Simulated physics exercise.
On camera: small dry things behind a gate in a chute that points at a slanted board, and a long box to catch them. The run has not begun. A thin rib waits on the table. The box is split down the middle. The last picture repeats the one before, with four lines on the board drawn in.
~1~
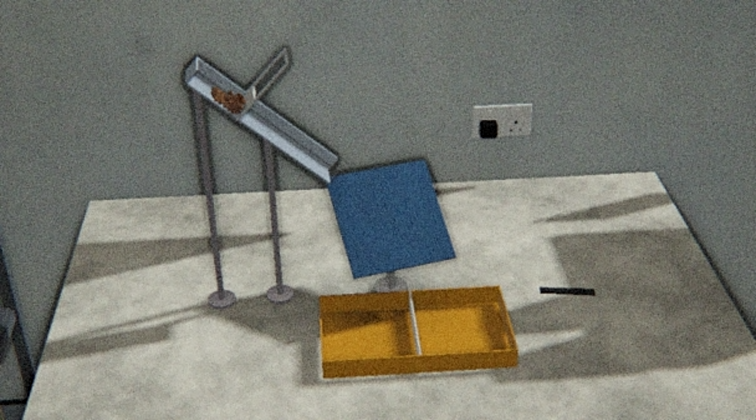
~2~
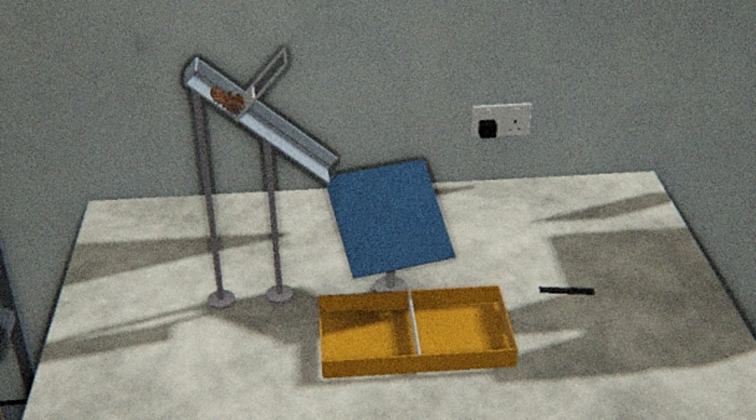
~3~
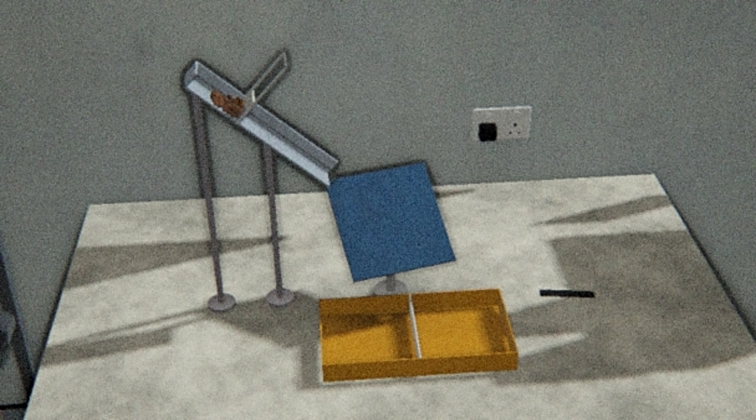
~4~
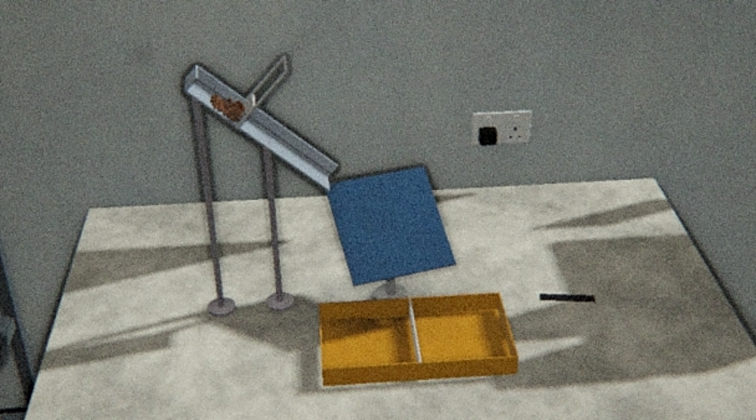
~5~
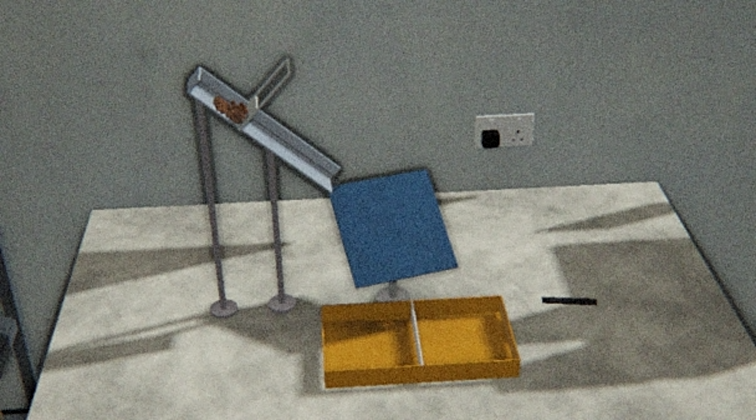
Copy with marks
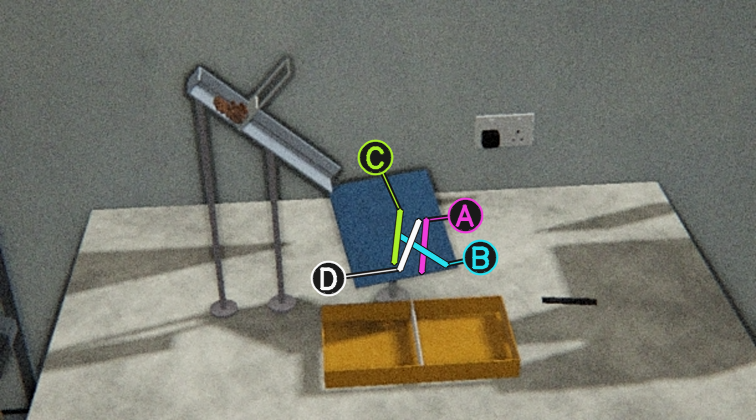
A raised chute holding small brown pieces behind a gate, with a tilted blue board and a divided yellow box, all staying still.
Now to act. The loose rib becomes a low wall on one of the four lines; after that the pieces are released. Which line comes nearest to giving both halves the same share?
Line A.
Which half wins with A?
More lands on the right.
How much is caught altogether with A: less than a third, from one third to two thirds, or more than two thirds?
More than two thirds.
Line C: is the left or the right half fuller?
Left.
On the marked copy, line A from (426, 220) to (421, 271); line B from (397, 234) to (445, 264); line C from (400, 211) to (394, 262); line D from (418, 221) to (400, 269).
Choosing A, of what is caught, about a third in the left half, about two thirds in the right.
Choosing B, of what is caught, about a quarter in the left half, most in the right.
Choosing C, of what is caught, most in the left half, about a quarter in the right.
Choosing D, of what is caught, nearly all in the left half, a small part in the right.
